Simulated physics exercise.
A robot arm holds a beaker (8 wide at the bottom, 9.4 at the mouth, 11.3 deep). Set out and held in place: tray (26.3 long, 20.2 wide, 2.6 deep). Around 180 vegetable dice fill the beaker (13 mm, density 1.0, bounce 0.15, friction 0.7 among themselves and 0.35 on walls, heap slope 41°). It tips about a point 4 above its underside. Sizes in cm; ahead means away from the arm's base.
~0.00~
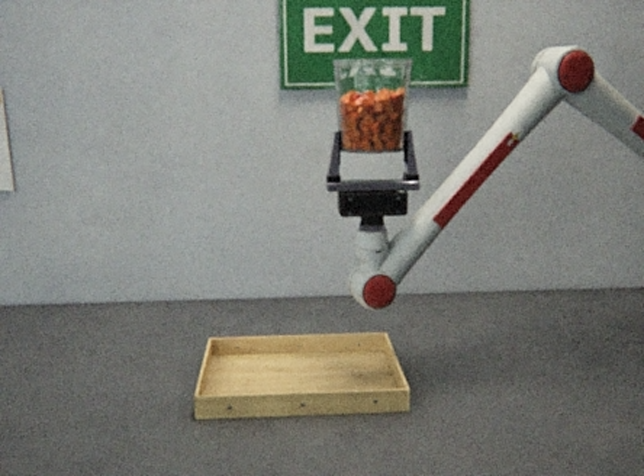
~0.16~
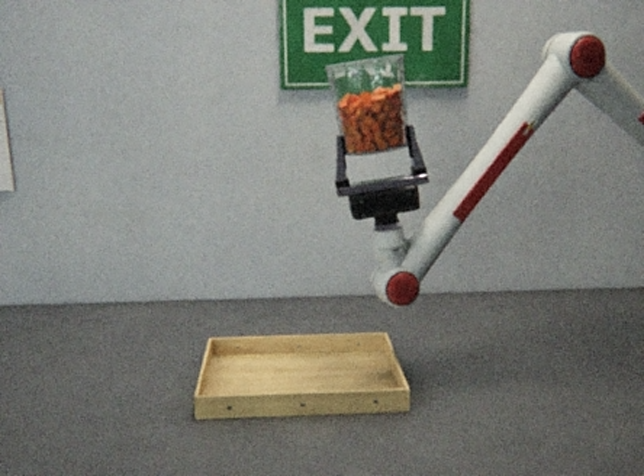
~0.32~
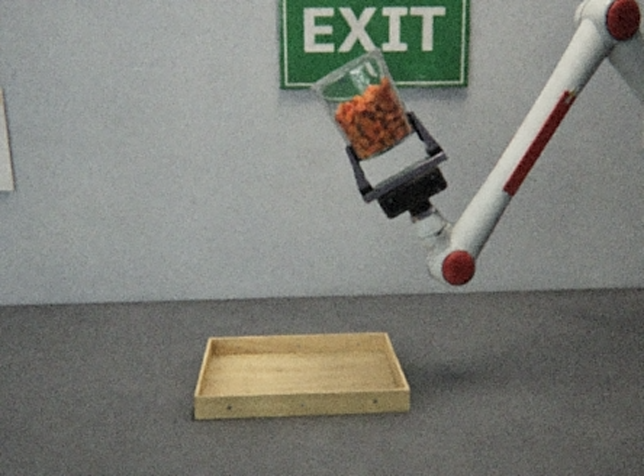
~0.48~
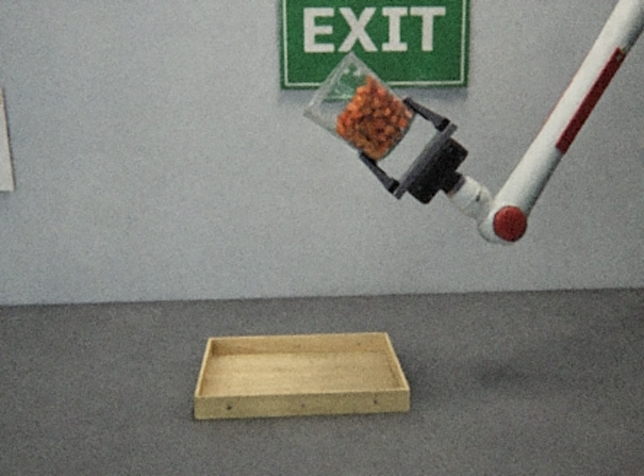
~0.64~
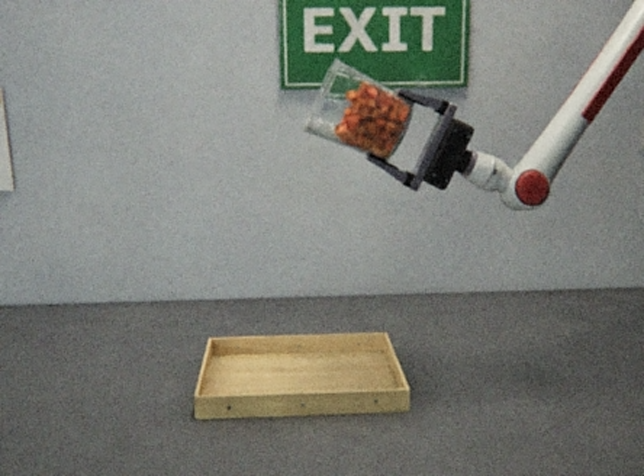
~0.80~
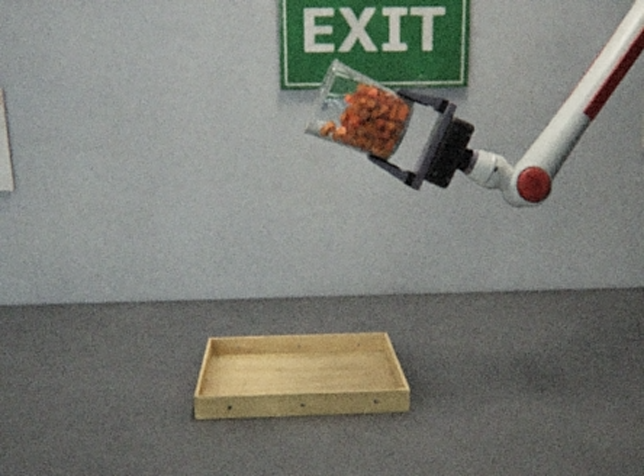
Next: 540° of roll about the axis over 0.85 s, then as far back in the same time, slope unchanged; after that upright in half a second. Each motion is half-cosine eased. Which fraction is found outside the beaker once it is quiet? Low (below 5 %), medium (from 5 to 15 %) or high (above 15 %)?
Outside the beaker the share is low, below 5 %.
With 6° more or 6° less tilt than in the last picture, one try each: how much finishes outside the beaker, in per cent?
Some 0 and 0 per cent.
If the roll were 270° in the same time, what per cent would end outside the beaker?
Then about 0 per cent.
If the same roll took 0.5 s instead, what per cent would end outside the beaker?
Then about 0 per cent.
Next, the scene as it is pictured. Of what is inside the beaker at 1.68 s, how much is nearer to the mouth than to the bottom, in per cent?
Some 30 per cent.
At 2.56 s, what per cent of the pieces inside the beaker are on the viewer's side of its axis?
Some 50 per cent.
After 1.68 s, tipped 66°, highest piece 40 above the table; 179 in the beaker.
After 2.56 s, tipped 64°, highest piece 40 above the table; 179 in the beaker.
After 3.20 s, upright, highest piece 41 above the table; 179 in the beaker.
After 3.90 s, upright, highest piece 41 above the table; 179 in the beaker.
In the end, 179 in the beaker. That is 0 % outside the beaker.
